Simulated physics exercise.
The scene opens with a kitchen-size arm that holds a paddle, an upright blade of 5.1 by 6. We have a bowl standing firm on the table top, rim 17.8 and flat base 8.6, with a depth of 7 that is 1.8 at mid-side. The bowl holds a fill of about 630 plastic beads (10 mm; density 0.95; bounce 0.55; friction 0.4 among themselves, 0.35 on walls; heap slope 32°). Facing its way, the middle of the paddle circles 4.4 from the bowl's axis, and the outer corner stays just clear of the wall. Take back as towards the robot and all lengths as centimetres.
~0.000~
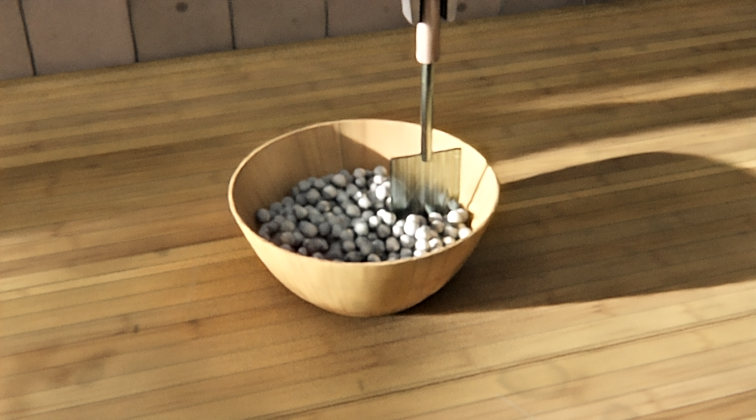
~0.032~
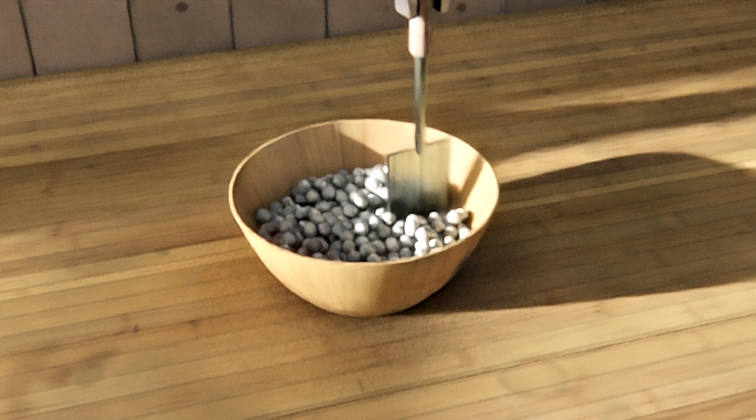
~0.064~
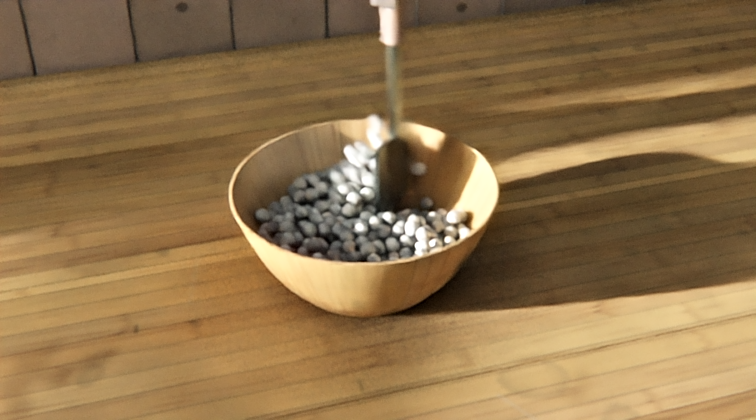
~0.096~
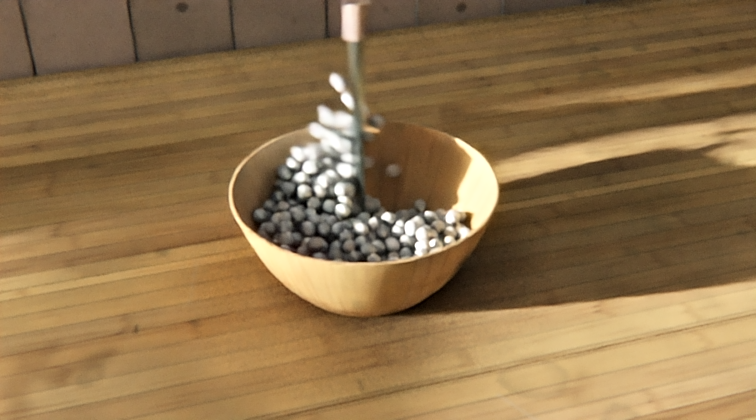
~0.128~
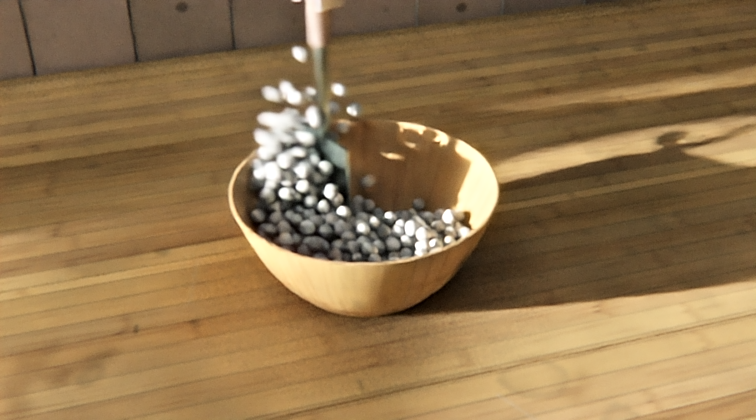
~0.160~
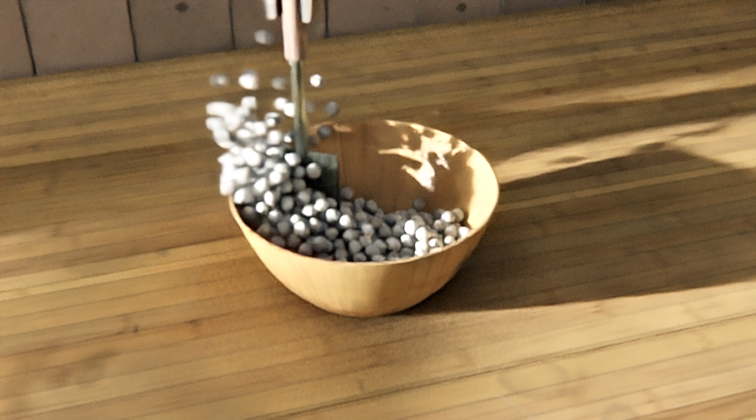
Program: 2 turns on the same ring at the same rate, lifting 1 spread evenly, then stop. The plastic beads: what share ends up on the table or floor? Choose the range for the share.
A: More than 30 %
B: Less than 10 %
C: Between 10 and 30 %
Answer: A.
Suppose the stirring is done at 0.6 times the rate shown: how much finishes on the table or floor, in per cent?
It would come to around 25 percent.
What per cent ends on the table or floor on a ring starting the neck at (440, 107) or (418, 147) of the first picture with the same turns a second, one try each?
0 and 50 %.
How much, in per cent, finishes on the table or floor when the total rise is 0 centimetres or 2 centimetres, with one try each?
55 and 30 %.
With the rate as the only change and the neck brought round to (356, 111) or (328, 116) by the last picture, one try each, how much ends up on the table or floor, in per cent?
So, roughly 25 percent the first time and 30 percent the second.
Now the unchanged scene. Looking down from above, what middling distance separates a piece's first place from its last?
My guess is close to 9 centimetres.
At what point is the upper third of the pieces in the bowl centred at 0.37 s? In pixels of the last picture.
I'd put it at around (424, 183).
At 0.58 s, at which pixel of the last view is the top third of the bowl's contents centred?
Top-third centre at approx. (340, 247).
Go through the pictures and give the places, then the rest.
Paddle neck at (427, 134), 0° round; upper third of the load around (358, 227), from x 265 to 465, top at y 175; 629 in the bowl, in the first picture.
Paddle neck at (420, 126), 13° round; upper third of the load around (360, 225), from x 265 to 465, top at y 170, in the second picture.
Paddle neck at (394, 114), 46° round; upper third of the load around (354, 219), from x 265 to 465, top at y 125, in the third picture.
Paddle neck at (358, 111), 79° round; upper third of the load around (331, 207), from x 260 to 465, top at y 85; 628 in the bowl, 1 in flight or on the tool, in the fourth picture.
Paddle neck at (324, 117), 113° round; upper third of the load around (305, 203), from x 255 to 465, top at y 55; 622 in the bowl, 7 in flight or on the tool, in the fifth picture.
Paddle neck at (301, 131), 146° round; upper third of the load around (285, 207), from x 220 to 465, top at y 35; 608 in the bowl, 21 in flight or on the tool, in the sixth picture.
After 0.37 s, 7° round, highest piece 14 above the table; 453 in the bowl, 79 on the table or floor, 97 in flight or on the tool.
After 0.58 s, 228° round, highest piece 9 above the table; 389 in the bowl, 208 on the table or floor, 32 in flight or on the tool.
After 0.89 s, 0° round, highest piece 10 above the table; 372 in the bowl, 254 on the table or floor, 3 in flight or on the tool.
After 1.59 s, 0° round, highest piece 5 above the table; 372 in the bowl, 257 on the table or floor.
At rest, 372 in the bowl, 257 on the table or floor. That is 41 % on the table or floor.
